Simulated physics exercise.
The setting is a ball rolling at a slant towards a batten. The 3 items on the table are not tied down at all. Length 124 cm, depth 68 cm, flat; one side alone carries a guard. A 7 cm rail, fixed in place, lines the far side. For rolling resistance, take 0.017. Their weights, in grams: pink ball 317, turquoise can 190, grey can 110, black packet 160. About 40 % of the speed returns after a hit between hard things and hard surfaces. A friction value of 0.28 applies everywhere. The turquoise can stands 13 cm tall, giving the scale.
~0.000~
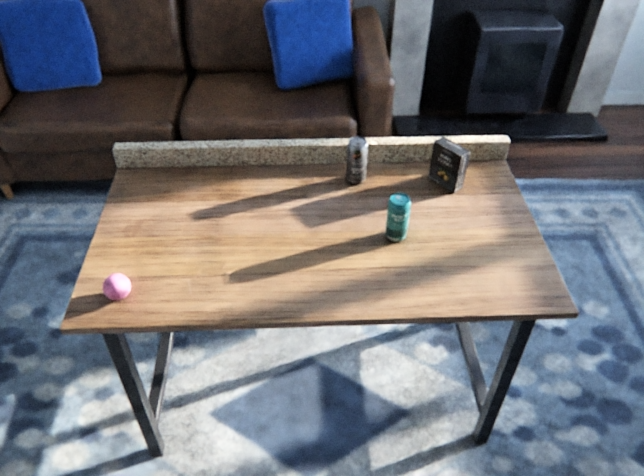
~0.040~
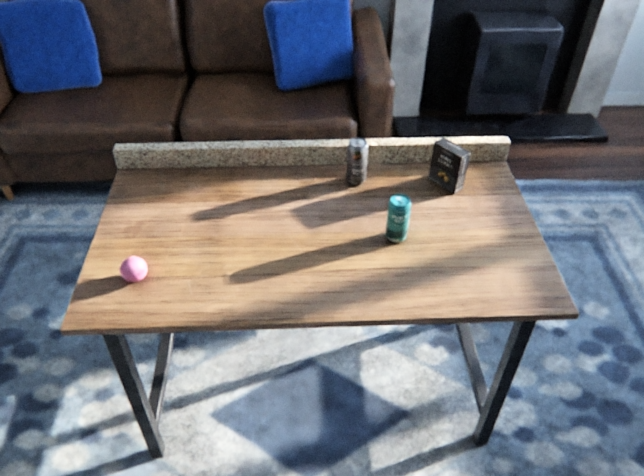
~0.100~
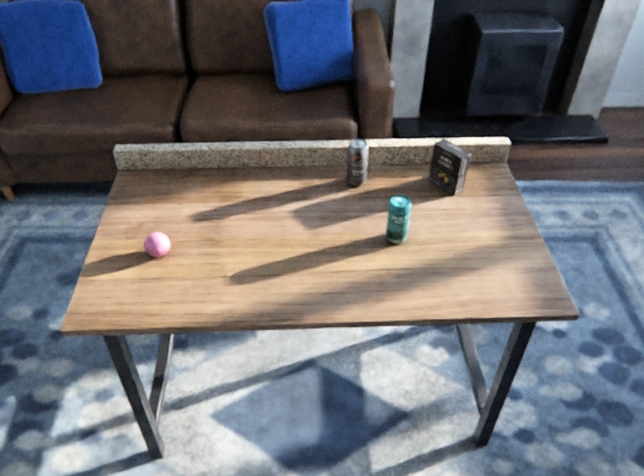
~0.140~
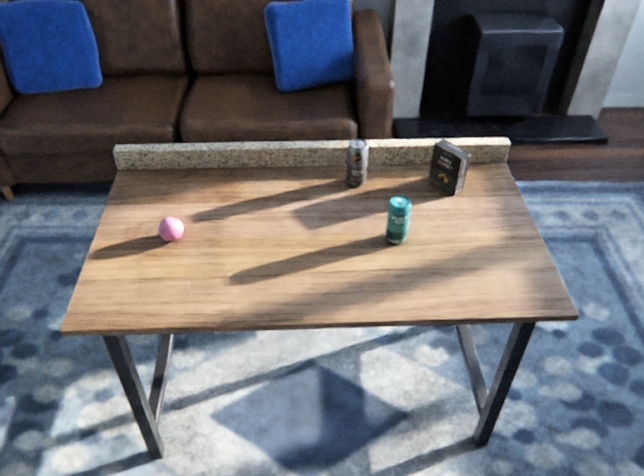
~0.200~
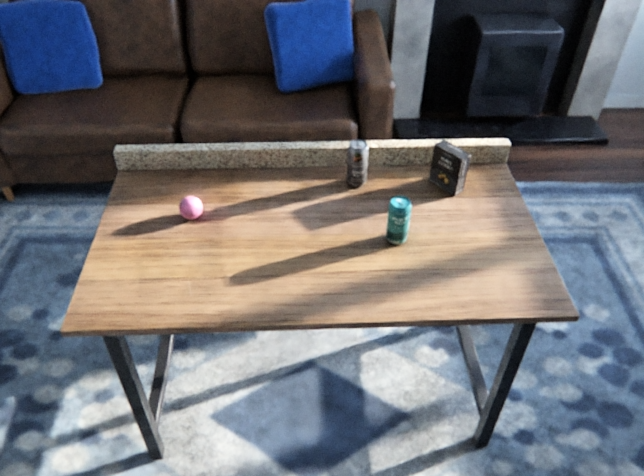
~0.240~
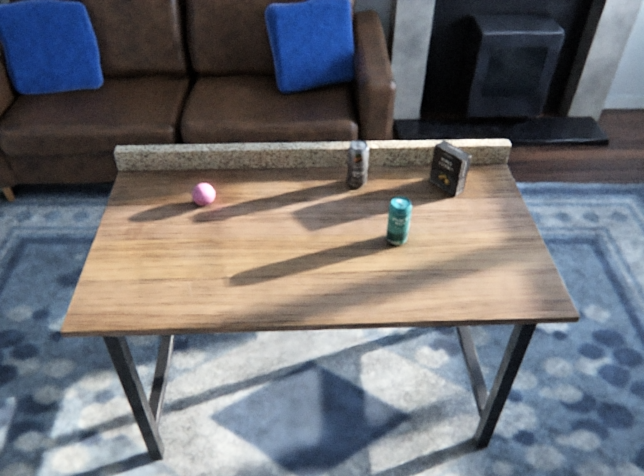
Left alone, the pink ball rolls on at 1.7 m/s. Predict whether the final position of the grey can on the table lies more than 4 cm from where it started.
The grey can remains near its start.
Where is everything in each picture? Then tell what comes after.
Pink ball (117, 287); grey can (357, 161), in the first frame.
Pink ball (134, 269); turquoise can (398, 219), in the second frame.
Pink ball (157, 245); turquoise can (398, 220), in the third frame.
Pink ball (171, 229); turquoise can (398, 220), in the fourth frame.
Pink ball (191, 208); turquoise can (398, 221), in the fifth frame.
Pink ball (203, 195); grey can (358, 165), in the sixth frame.
After 0.74 s, pink ball near (296, 191).
After 1.74 s, pink ball near (447, 223).
After 2.94 s, pink ball near (556, 283).
In the end (3.3 s), all 3 under 4 cm from the start. At the end, from the last picture's camera, grey can near (358, 165).
